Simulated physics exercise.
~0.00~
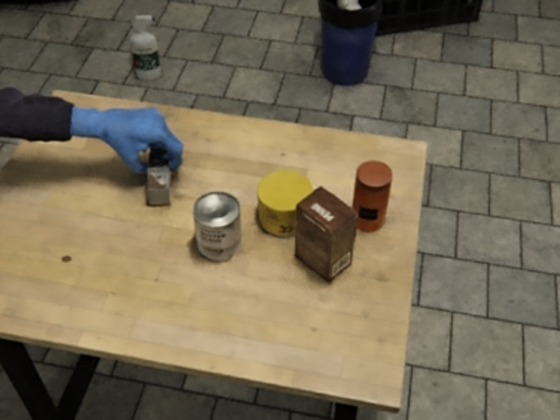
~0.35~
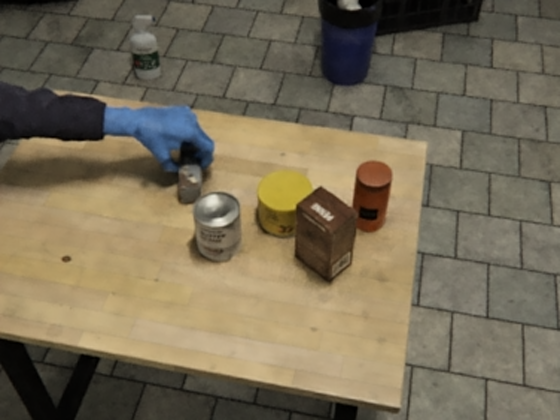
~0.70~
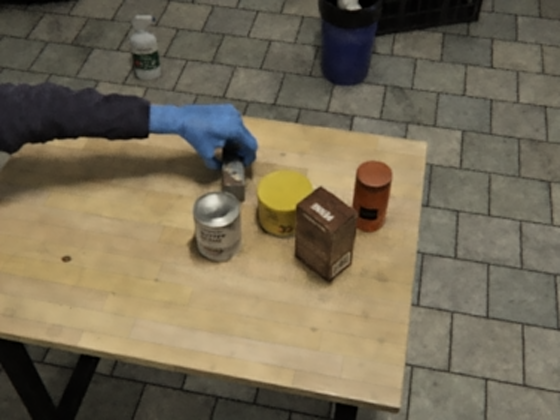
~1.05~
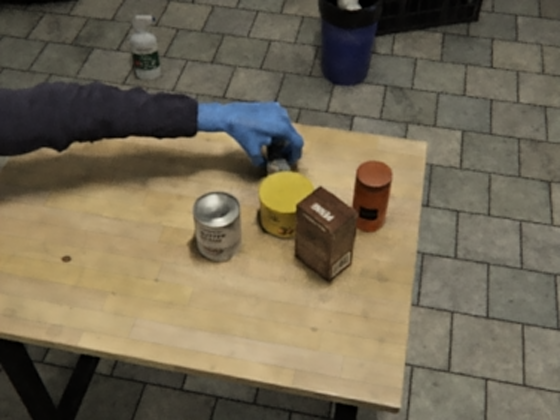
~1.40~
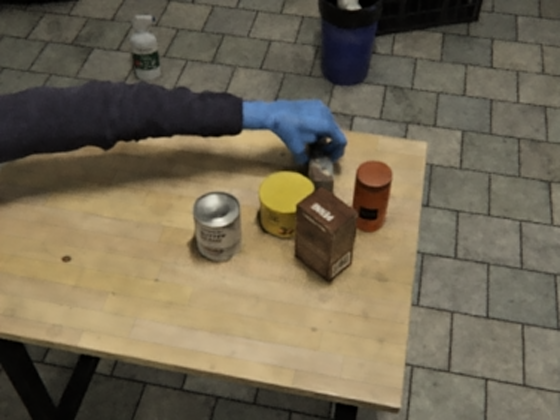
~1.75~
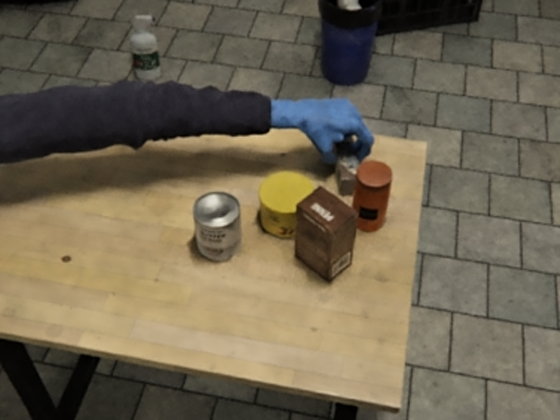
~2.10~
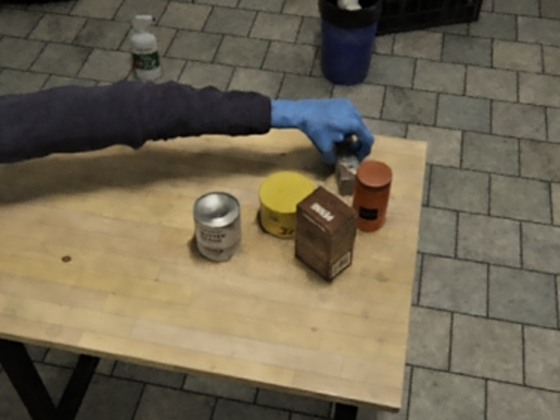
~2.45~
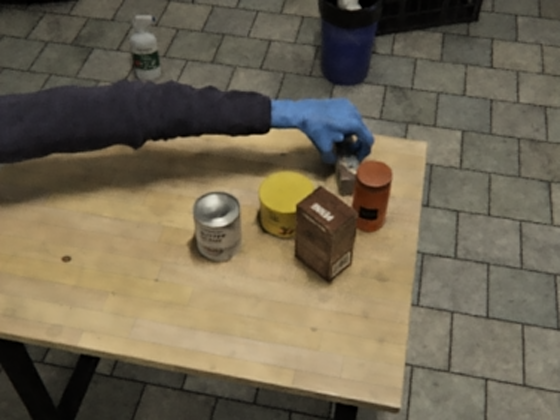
On a wooden table above a paved floor, a blue-gloved hand slides a small block rightward behind a white tin, a yellow tub and a brown carton, then stops beside the orange jar and holds still, with all four items still standing in place.
